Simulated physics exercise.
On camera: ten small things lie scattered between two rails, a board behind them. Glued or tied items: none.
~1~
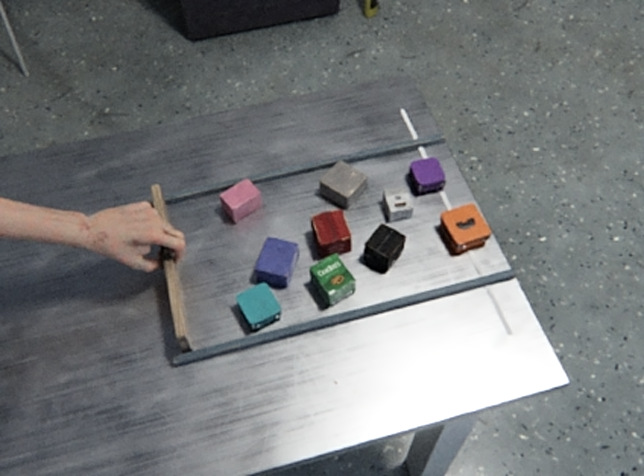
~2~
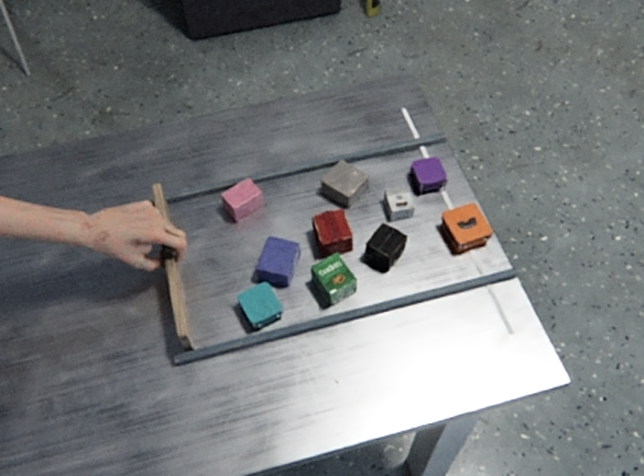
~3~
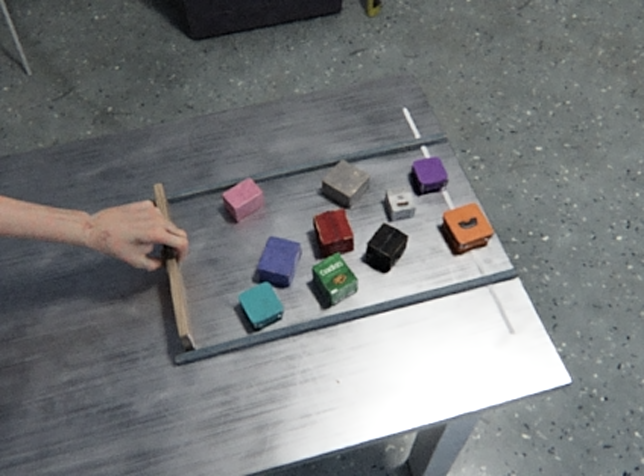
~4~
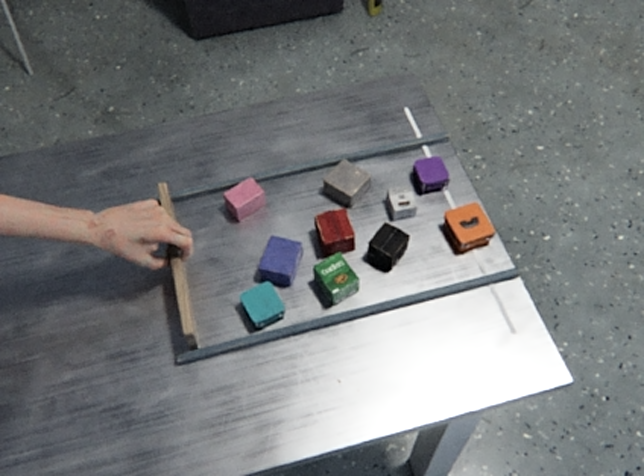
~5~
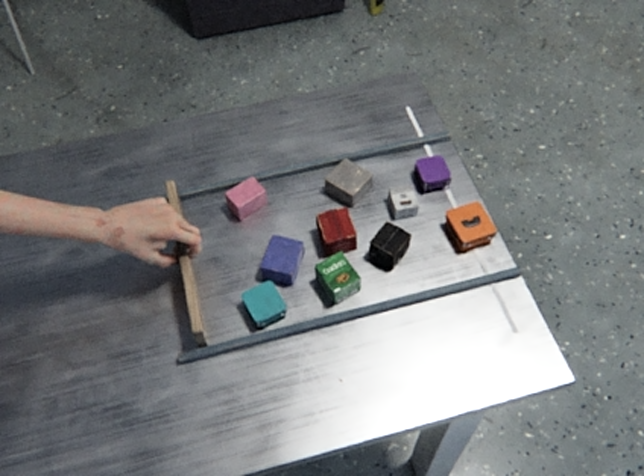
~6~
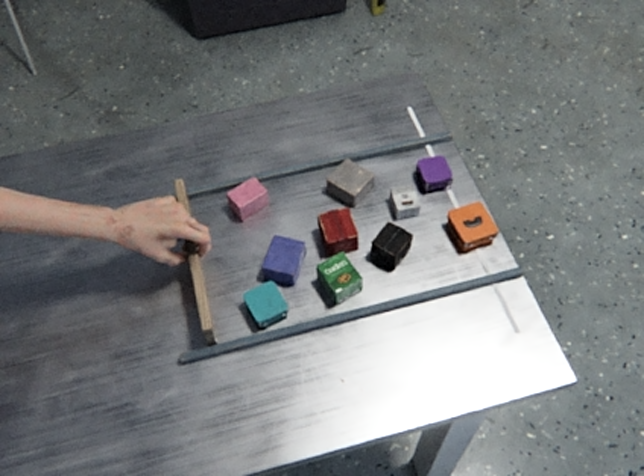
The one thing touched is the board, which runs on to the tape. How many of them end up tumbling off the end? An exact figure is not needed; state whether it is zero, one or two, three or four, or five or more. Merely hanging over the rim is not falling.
The number falling off is five or more.
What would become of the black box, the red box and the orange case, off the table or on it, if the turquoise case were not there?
Black box - gone; red box - gone; orange case - gone.
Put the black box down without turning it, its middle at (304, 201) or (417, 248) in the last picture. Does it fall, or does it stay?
First: Safe; second: Gone.
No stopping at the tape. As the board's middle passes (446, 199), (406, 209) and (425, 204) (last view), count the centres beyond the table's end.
Counts: 7, 2, 4.
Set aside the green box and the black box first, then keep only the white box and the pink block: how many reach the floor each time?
In order, the numbers are 5 and 5.
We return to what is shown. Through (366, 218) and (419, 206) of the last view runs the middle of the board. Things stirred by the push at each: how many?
The counts are 10 and 10.
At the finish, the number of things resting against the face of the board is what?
3.
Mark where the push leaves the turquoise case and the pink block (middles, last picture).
The turquoise case at (498, 251), the pink block at (455, 158).
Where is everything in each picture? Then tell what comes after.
The first picture shows orange case (464, 229); purple case (427, 177); white box (398, 204); board (171, 265); tape (450, 209).
The second picture shows purple case (428, 176); turquoise case (260, 307).
The third picture shows white box (400, 204); black box (387, 247).
The fourth picture shows orange case (468, 228); grey block (347, 183).
The fifth picture shows purple case (432, 175); pink block (246, 199).
The sixth picture shows orange case (471, 227); purple case (434, 175); white box (405, 202); board (195, 259); tape (457, 207).
Soon after, none off yet; orange case at rest near (471, 227); purple case at rest near (434, 175); white box at rest near (405, 202).
Then, none off yet; orange case moved about its own width near (495, 223); purple case moved a little near (447, 167); white box moved about its own width near (445, 192).
At rest, the number that fall off is five or more; fallen, green box, red box, grey block, black box, white box, purple case and orange case.
